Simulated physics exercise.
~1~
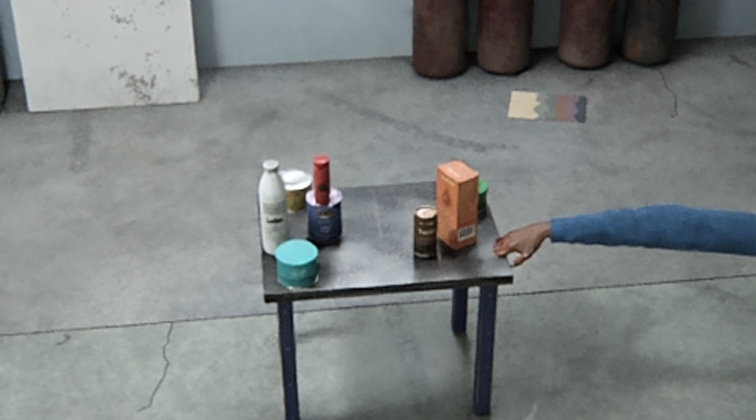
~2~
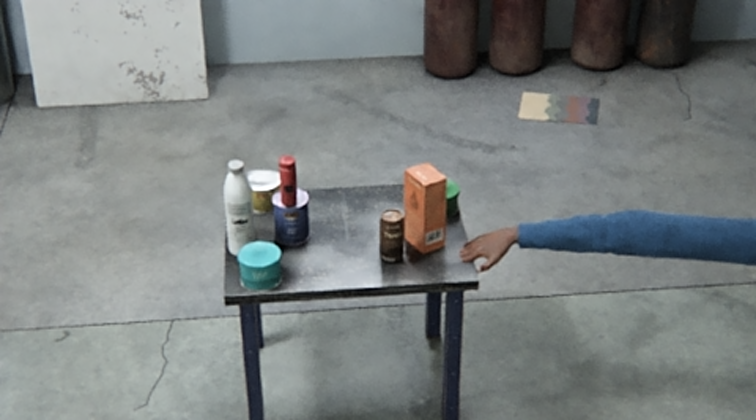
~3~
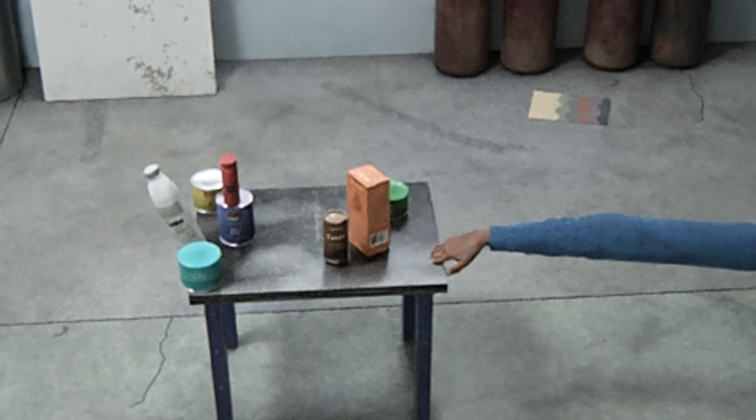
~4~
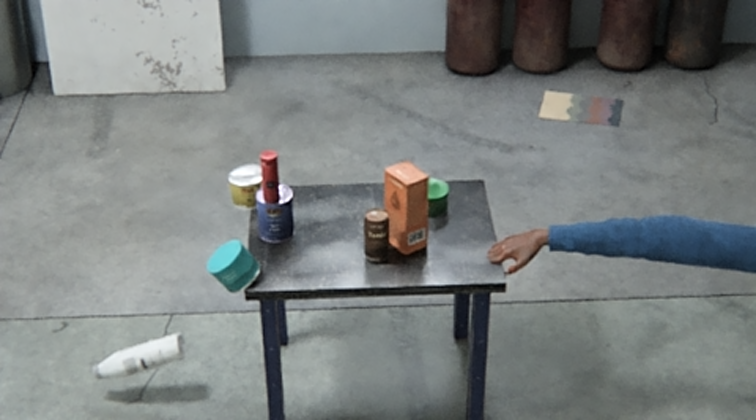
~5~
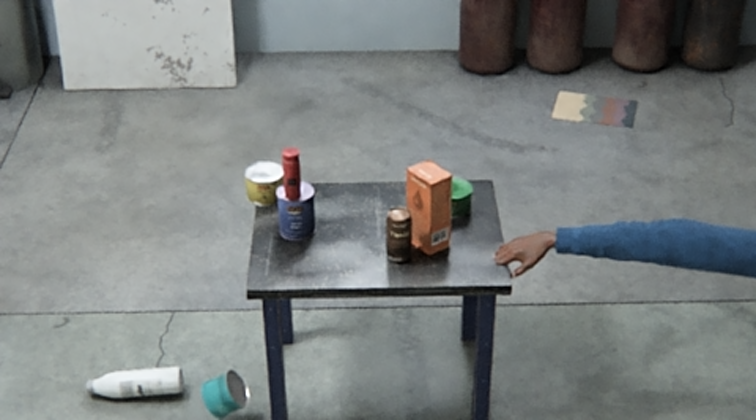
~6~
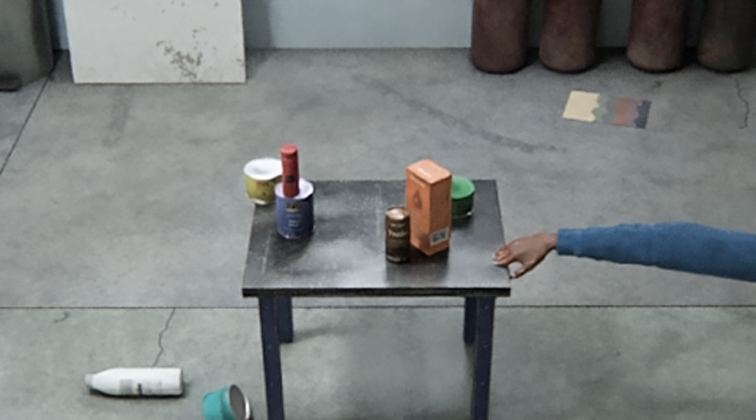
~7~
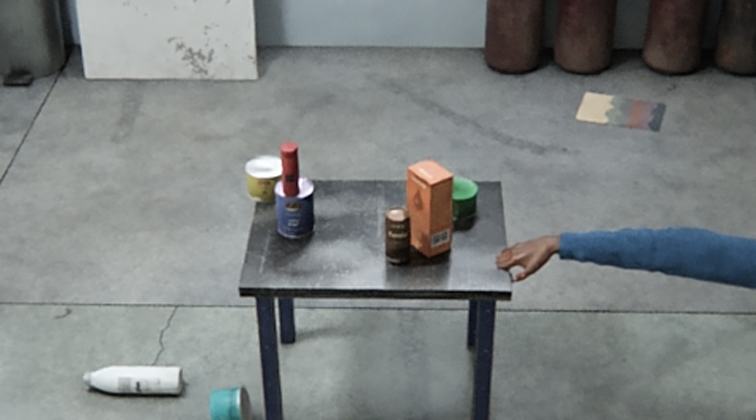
On a concrete floor, a hand jerks a table left and back, toppling two containers off.
